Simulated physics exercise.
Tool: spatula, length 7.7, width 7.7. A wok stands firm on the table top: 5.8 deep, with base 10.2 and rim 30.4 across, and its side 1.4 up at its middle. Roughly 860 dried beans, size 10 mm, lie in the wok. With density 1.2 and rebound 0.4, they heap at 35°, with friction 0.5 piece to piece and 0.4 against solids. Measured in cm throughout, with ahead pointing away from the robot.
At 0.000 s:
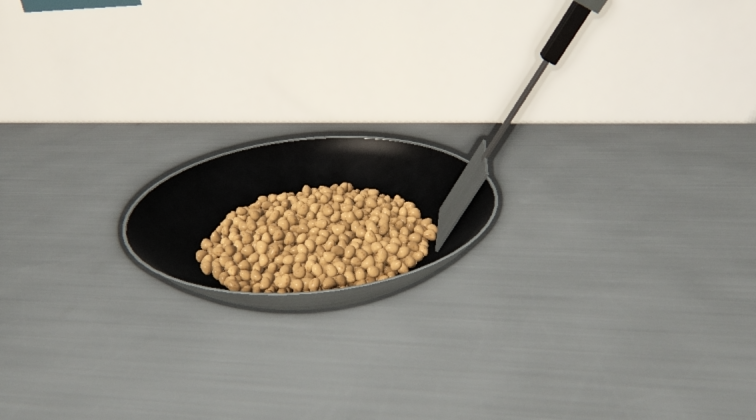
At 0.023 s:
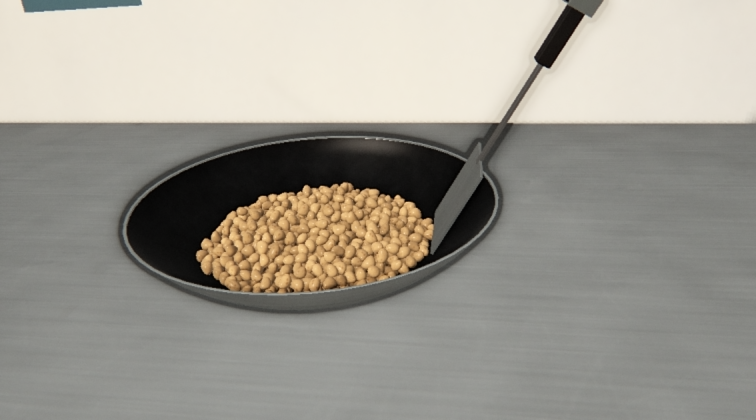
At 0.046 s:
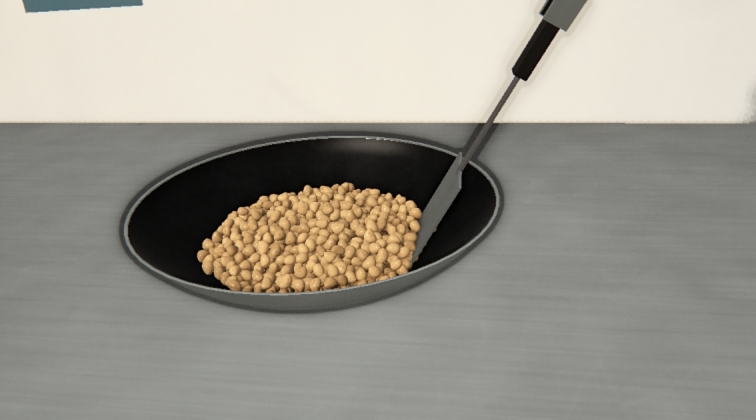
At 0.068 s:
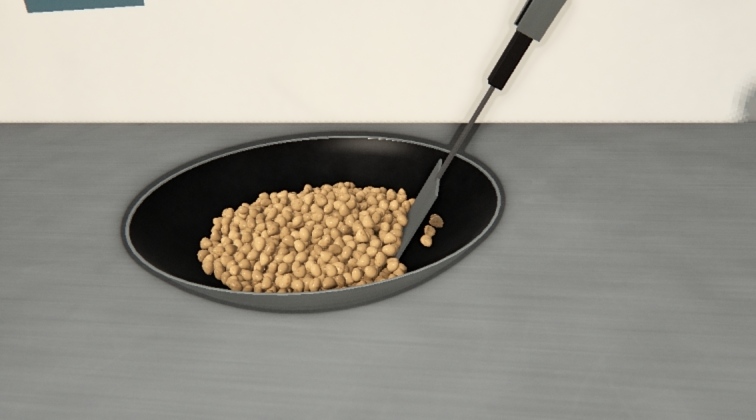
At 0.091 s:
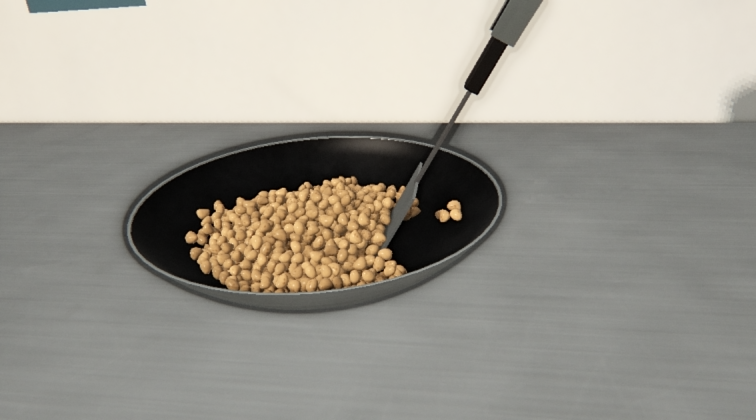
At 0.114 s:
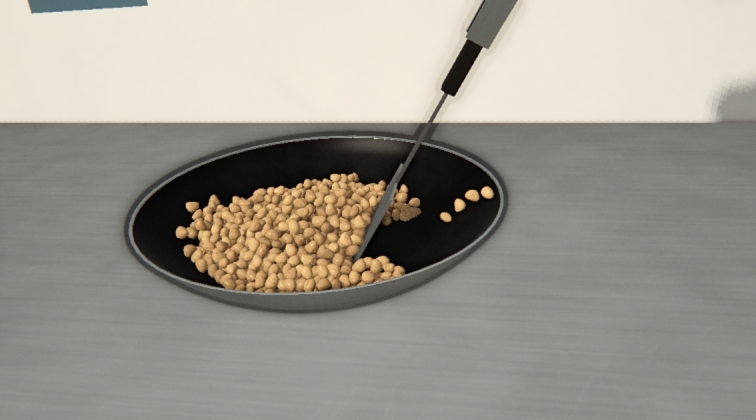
A dark wok sits still while a spatula moves left, pushing the tan beans leftward.
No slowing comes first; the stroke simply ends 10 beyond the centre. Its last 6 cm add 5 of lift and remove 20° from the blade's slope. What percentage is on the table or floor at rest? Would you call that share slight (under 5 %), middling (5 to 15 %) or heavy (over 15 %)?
It is heavy.
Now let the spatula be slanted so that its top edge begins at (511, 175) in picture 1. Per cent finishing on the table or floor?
About 15%.
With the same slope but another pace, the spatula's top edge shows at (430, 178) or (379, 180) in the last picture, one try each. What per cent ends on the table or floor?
Roughly 10 per cent, then roughly 25 per cent.
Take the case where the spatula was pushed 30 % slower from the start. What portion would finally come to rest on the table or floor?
Estimated result: Some 10 %.
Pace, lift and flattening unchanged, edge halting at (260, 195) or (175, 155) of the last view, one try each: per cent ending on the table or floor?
I'd say some 0 per cent, then some 30 per cent.
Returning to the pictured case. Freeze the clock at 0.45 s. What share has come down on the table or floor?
Roughly 10 percent.
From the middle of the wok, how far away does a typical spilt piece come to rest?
Roughly 30 cm from the middle.
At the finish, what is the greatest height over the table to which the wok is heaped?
Roughly 6.5 cm.
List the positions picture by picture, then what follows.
The first frame shows spatula top edge at (486, 156), sloping 61°; upper third of the load around (321, 225), from x 200 to 435, top at y 190; 855 in the wok.
The second frame shows spatula top edge at (481, 158), sloping 61°; upper third of the load around (322, 225), from x 200 to 435, top at y 190.
The third frame shows spatula top edge at (461, 169), sloping 61°; upper third of the load around (324, 224), from x 205 to 430, top at y 190.
The fourth frame shows spatula top edge at (439, 176), sloping 61°; upper third of the load around (323, 220), from x 205 to 435, top at y 185.
The fifth frame shows spatula top edge at (418, 179), sloping 61°; upper third of the load around (314, 218), from x 190 to 455, top at y 185.
The sixth frame shows spatula top edge at (397, 180), sloping 61°; upper third of the load around (297, 217), from x 180 to 485, top at y 180; 855 in the wok.
By 0.17 s, sloping 61°, highest piece 10 above the table; 854 in the wok, 1 on the blade or in flight.
By 0.23 s, sloping 54°, highest piece 10 above the table; 853 in the wok, 2 on the blade or in flight.
By 0.45 s, sloping 41°, highest piece 12 above the table; 689 in the wok, 92 on the table or floor, 74 on the blade or in flight.
By 1.50 s, sloping 41°, highest piece 7 above the table; 689 in the wok, 166 on the table or floor.
Final count, 689 in the wok, 166 on the table or floor. That is 19 % on the table or floor.
